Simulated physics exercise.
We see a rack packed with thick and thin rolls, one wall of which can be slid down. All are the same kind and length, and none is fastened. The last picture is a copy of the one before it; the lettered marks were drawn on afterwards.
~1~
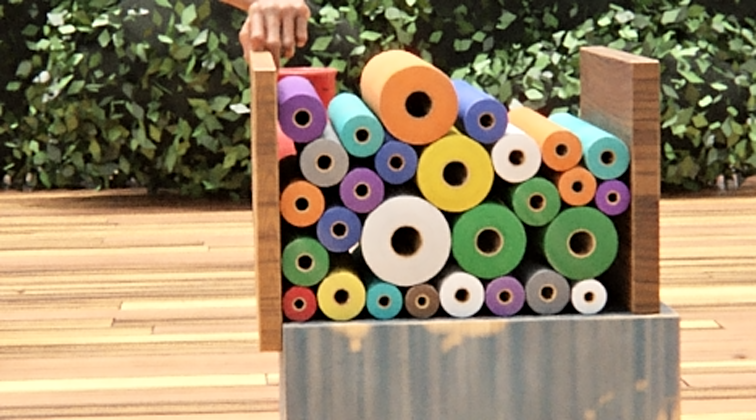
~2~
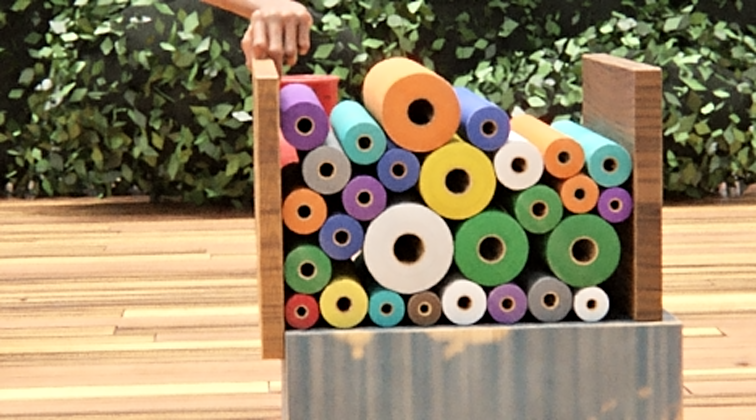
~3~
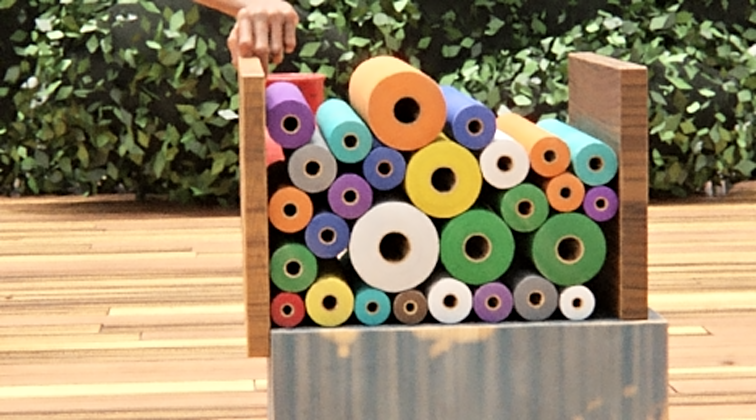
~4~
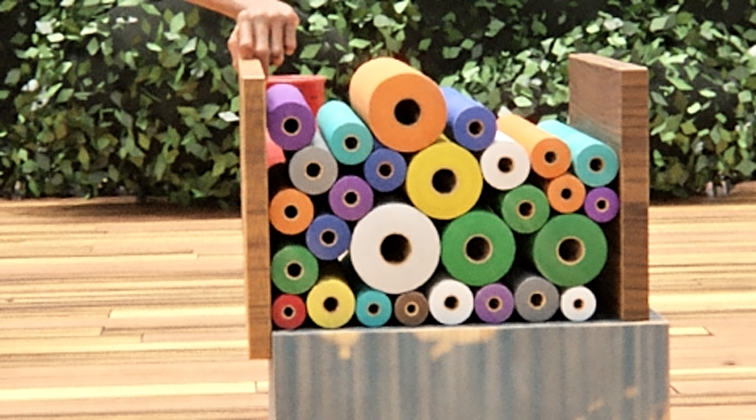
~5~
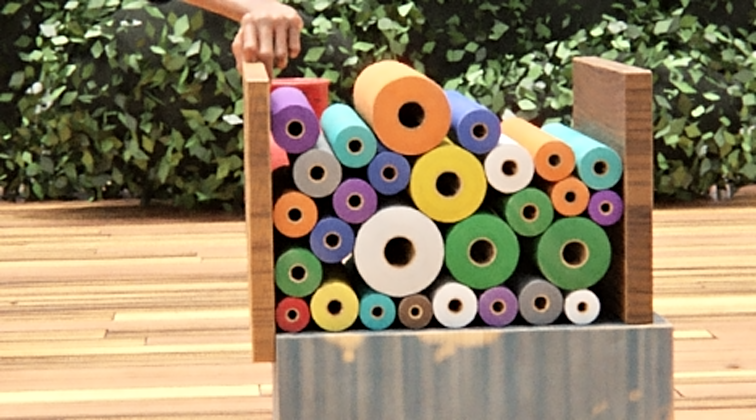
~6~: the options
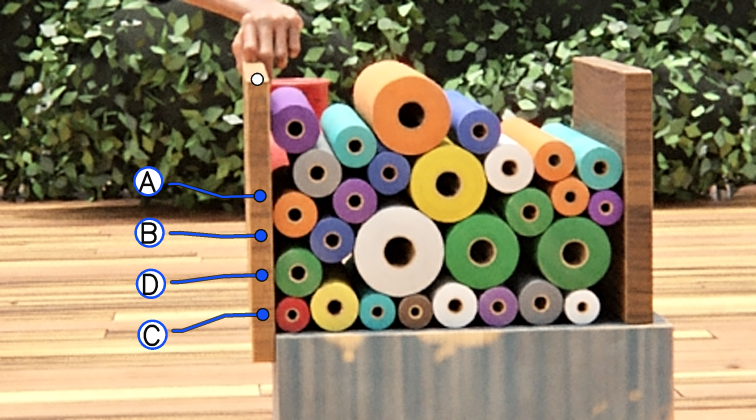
On a wooden deck, a hand grips a rack of colourful rolls that shifts slightly.
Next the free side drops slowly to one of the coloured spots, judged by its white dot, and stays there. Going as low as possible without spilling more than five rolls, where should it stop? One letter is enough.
Mark D is as low as it can go.
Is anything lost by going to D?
Yes, at D.
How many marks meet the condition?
Three of the four.
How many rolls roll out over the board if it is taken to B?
With B, one.
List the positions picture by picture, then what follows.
In the first picture, a blue roll (340, 229); a grey roll (324, 162); a blue roll (396, 163).
In the second picture, a blue roll (398, 170); an orange roll (421, 112).
In the third picture, side board (253, 193); a red roll (287, 310).
In the fourth picture, a blue roll (329, 237).
In the fifth picture, a grey roll (317, 173); a blue roll (389, 173); an orange roll (411, 115).
On the marked copy, A at (260, 196); B at (261, 236); C at (263, 315); D at (262, 275); the white dot at (258, 79).
Taking D. A third of the way, top of the board (271, 167).
Two thirds of the way, top of the board (273, 265).
When it is over, top of the board (273, 274), four out over the board.
As for the rest, A none out over the board; B one out over the board; C more than five out over the board.
